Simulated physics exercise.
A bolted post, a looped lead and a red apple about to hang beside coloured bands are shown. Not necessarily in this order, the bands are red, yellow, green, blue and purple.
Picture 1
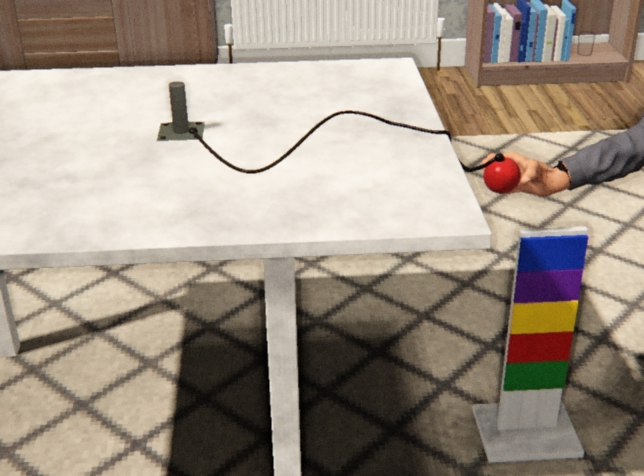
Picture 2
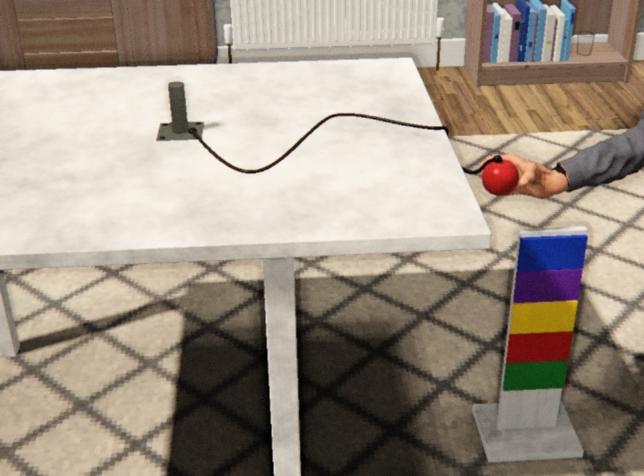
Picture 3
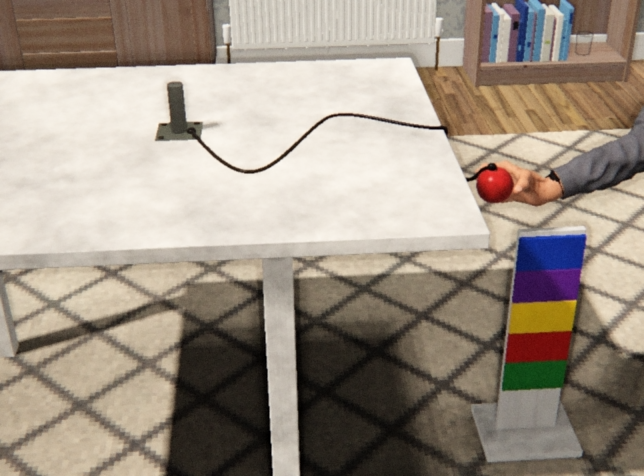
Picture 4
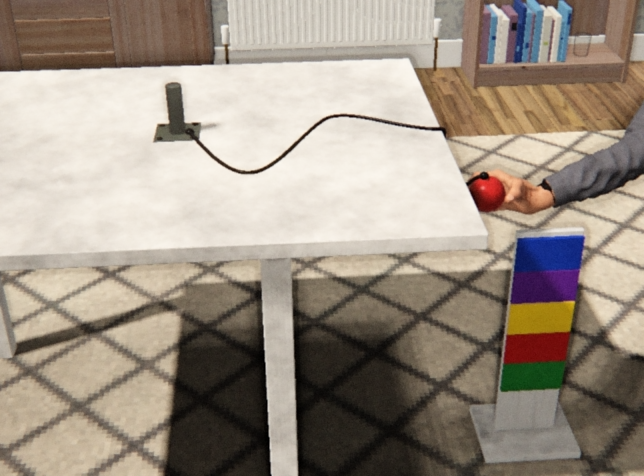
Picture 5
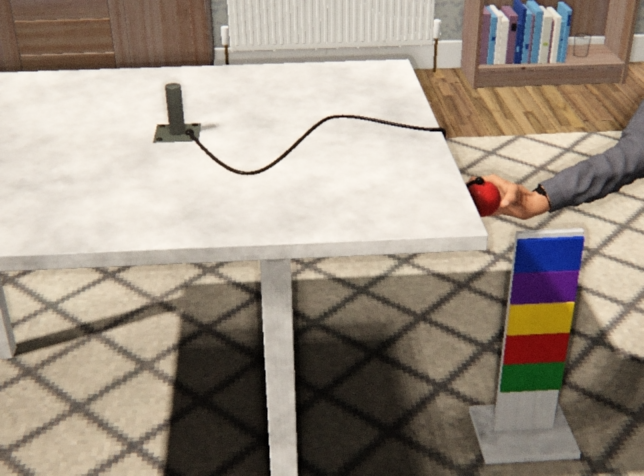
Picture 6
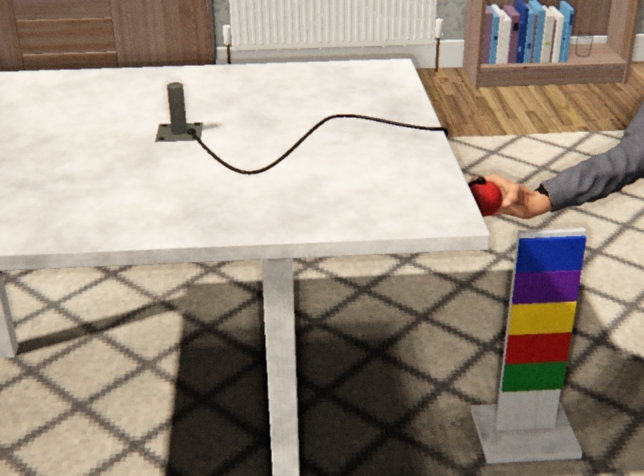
In a room with a patterned rug, a hand holds a red ball-like object at the right edge of a white table, near a dark cord and a colour-banded stand, and moves it slightly left and down before staying nearly still.
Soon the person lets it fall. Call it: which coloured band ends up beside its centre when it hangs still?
Red, beside its centre.
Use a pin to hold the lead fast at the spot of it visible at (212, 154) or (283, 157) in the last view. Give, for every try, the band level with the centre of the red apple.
Going through them one at a time, the answers are yellow; purple.
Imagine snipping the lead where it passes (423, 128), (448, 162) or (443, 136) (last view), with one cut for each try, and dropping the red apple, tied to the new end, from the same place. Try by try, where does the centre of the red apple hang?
(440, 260), (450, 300), (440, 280).
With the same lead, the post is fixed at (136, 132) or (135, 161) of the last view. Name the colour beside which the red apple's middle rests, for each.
One after the other, yellow; yellow.
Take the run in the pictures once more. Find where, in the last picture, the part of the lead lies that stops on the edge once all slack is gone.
That spot is near (323, 121).
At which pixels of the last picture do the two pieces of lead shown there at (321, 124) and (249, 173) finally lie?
(444, 142) and (309, 136).
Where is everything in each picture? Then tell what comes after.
In the first picture, red apple (502, 175); blue (553, 255); purple (549, 287); yellow (544, 319); red (540, 348); green (536, 377).
In the second picture, red apple (500, 177); lead through (206, 146) (263, 170) (308, 134) (361, 116) (442, 132).
In the third picture, red apple (495, 185).
In the fourth picture, red apple (487, 194); lead through (203, 147) (261, 171) (305, 135) (359, 117) (440, 133).
In the fifth picture, red apple (482, 199).
In the sixth picture, red apple (484, 199); lead through (205, 147) (262, 171) (307, 135) (361, 117) (442, 133).
Soon after, apple near (457, 343); level with red.
Then, apple near (419, 347); level with red.
Further on, apple near (445, 346); level with red.
At rest, apple near (432, 350); level with red. At red.
